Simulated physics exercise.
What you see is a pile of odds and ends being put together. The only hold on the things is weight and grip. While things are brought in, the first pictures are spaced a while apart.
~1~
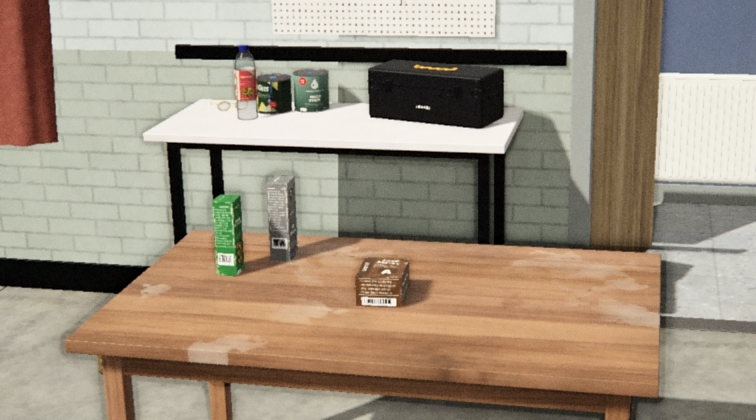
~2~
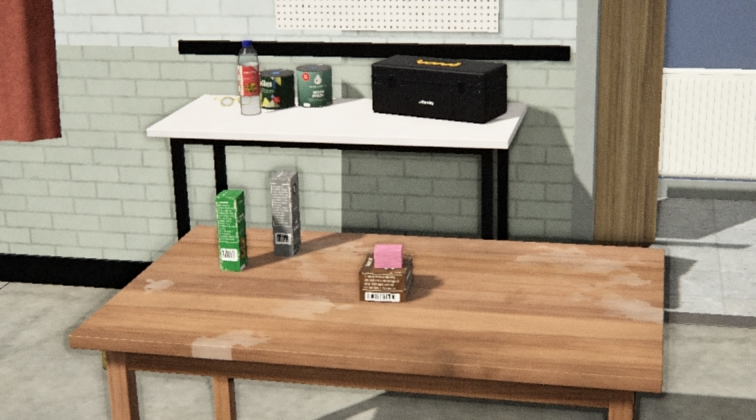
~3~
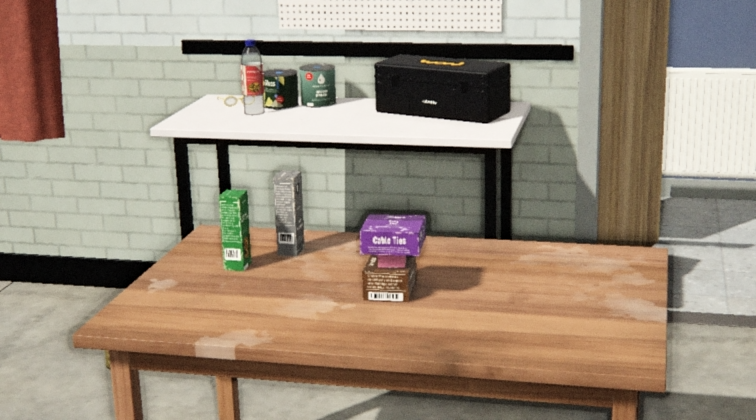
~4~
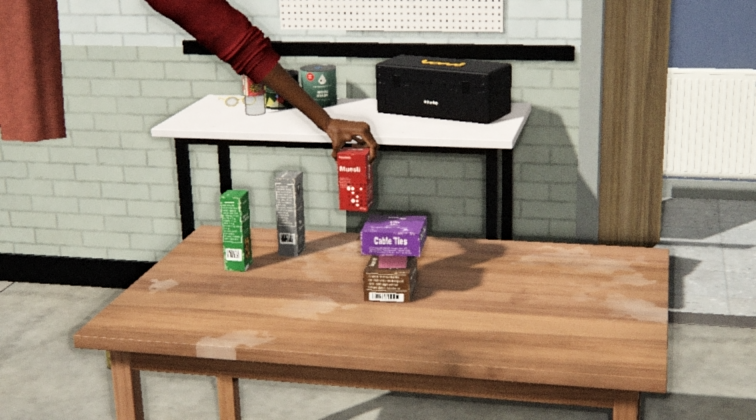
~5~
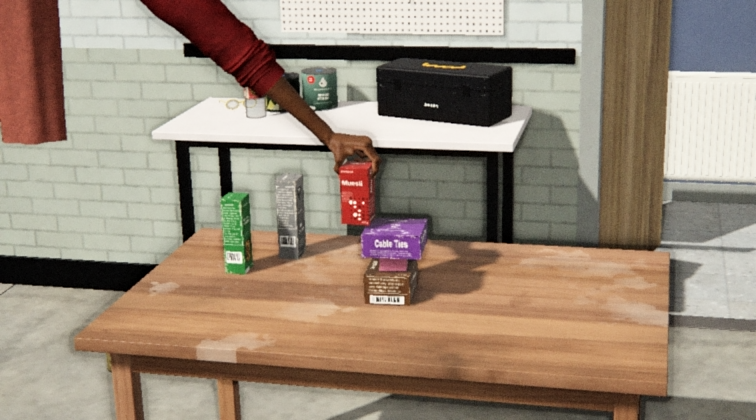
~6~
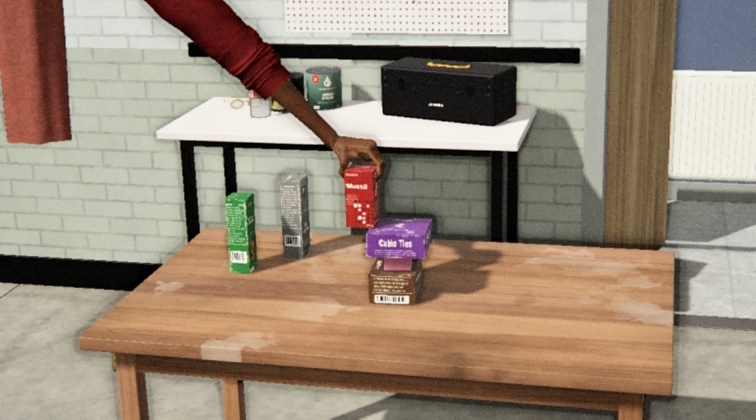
On a wooden table near green and grey cartons, a pink block and then a purple box appeared on a brown box, and a red-sleeved arm lowered a red carton just behind them.
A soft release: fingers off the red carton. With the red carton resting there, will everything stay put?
No, the pile collapses.
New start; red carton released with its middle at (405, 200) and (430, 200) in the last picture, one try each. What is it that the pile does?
First try: The pile stands firm; second try: It topples.
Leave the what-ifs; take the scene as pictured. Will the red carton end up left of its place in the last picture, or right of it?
That would be the viewer's left.
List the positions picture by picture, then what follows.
In the first frame, the last thing is not in view yet; grey carton (283, 218).
In the second frame, the last thing is not in view yet.
In the third frame, the last thing is not in view yet; pink block (392, 256).
The fourth frame shows coming down; red carton (356, 179); green carton (236, 231).
The fifth frame shows coming down; red carton (358, 193); brown box (391, 280).
The sixth frame shows set down, still held; red carton (362, 196); grey carton (295, 216).
Then, 0.30 s on from there, red carton now fallen.
Then, 0.40 s on from there, things are still on the move.
Then, 1.20 s on from there, nothing new.
In the end, fallen, red carton; the other 5 unmoved. At the end, from the last picture's camera, red carton near (313, 287). The pile loses its balance.
